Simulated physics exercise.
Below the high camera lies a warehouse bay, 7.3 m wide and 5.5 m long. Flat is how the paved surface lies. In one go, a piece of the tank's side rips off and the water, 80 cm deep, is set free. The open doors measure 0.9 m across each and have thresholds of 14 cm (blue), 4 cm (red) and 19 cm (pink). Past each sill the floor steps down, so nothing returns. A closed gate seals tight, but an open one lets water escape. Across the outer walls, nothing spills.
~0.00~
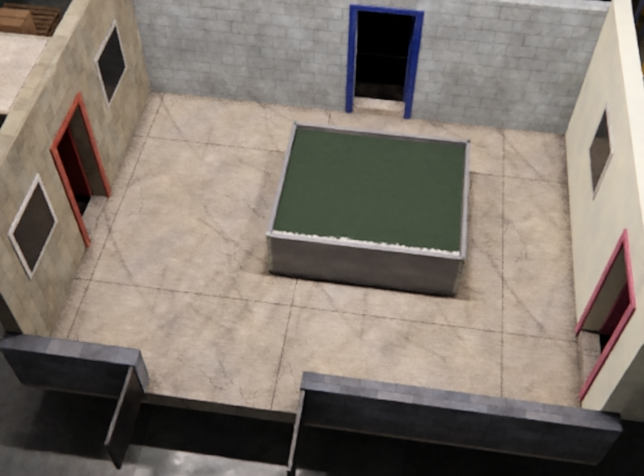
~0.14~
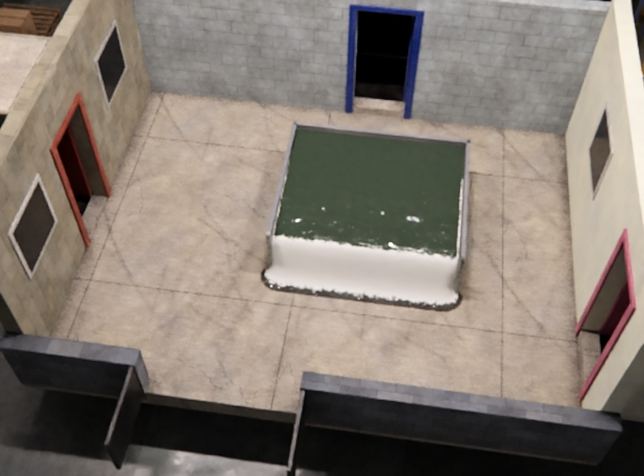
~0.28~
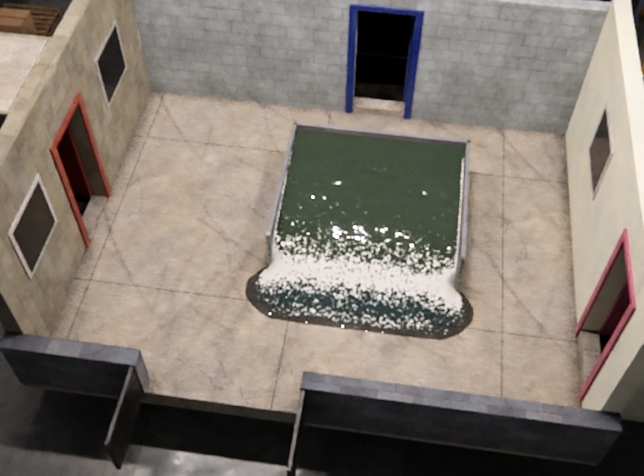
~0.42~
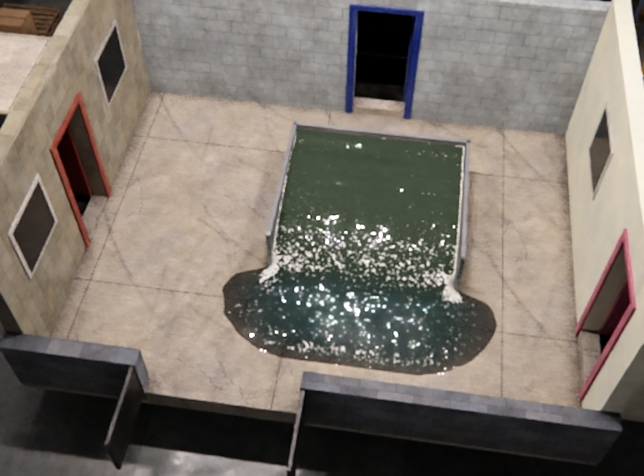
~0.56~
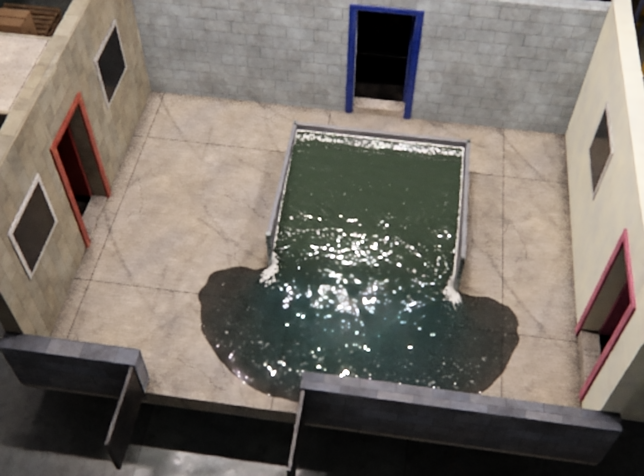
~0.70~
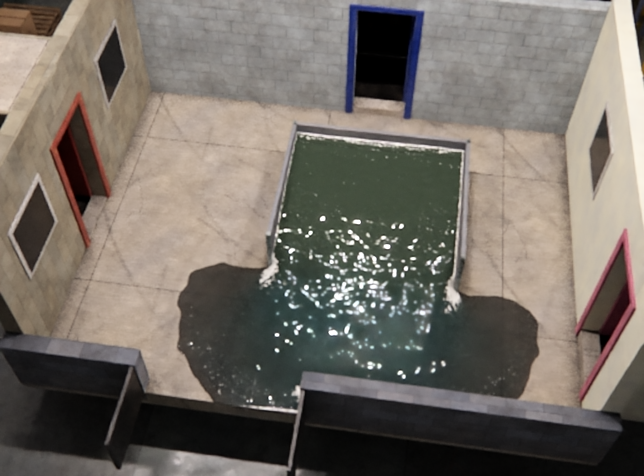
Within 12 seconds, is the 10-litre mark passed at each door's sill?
Within that time: Blue door - mark not passed; red door - mark passed; pink door - mark passed.
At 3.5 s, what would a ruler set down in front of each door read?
Blue 0 cm, red 1 cm, pink 31 cm.
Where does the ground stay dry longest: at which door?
The blue one.
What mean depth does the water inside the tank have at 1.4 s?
Roughly 40 centimetres.
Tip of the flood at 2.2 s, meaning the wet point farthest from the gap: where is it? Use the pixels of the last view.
I'd put it close to (41, 361).
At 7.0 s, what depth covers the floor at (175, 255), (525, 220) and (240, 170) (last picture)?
Depths: About 4, 6 and 5 centimetres.
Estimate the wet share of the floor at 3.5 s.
Around 55 per cent.
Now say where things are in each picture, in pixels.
The first picture shows the tank at (373, 189) is whole and still, 80 cm deep.
In the second picture, the front is at (266, 272), 1.4 m from the gap at (363, 271); 0.5 m2 of floor is under water; 80 cm left at the back of the tank.
In the third picture, water pours out at (363, 271) and has run 1.6 m, to (253, 295); deepest outside 38 cm, 80 cm at the tank's back.
In the fourth picture, water pours out at (363, 273) and has run 1.9 m, to (232, 310); deepest outside 35 cm, 78 cm at the tank's back.
In the fifth picture, water pours out at (363, 273) and has run 2.3 m, to (210, 329); deepest outside 34 cm, 70 cm at the tank's back.
In the sixth picture, water pours out at (363, 273) and has run 2.7 m, to (227, 403); deepest outside 48 cm, 68 cm at the tank's back.
After 1.4 s water covers 30 % of the floor and is deepest (57 cm) near (357, 392); blue door not reached, red door not reached, pink door 4 cm at the sill, 0 L in.
After 2.2 s water covers 35 % of the floor and is deepest (57 cm) near (577, 434); blue door not reached, red door not reached, pink door 33 cm at the sill, 8 L in.
After 3.5 s water covers 55 % of the floor and is deepest (32 cm) near (563, 433); blue door not reached, red door 1 cm at the sill, 0 L in, pink door 31 cm at the sill, 104 L in.
After 7.0 s water covers 95 % of the floor and is deepest (17 cm) near (553, 193); blue door 7 cm at the sill, 0 L in, red door 6 cm at the sill, 5 L in, pink door 9 cm at the sill, 137 L in.
After 12.0 s water covers 100 % of the floor and is deepest (12 cm) near (270, 109); blue door 5 cm at the sill, 0 L in, red door 10 cm at the sill, 51 L in, pink door 7 cm at the sill, 137 L in.
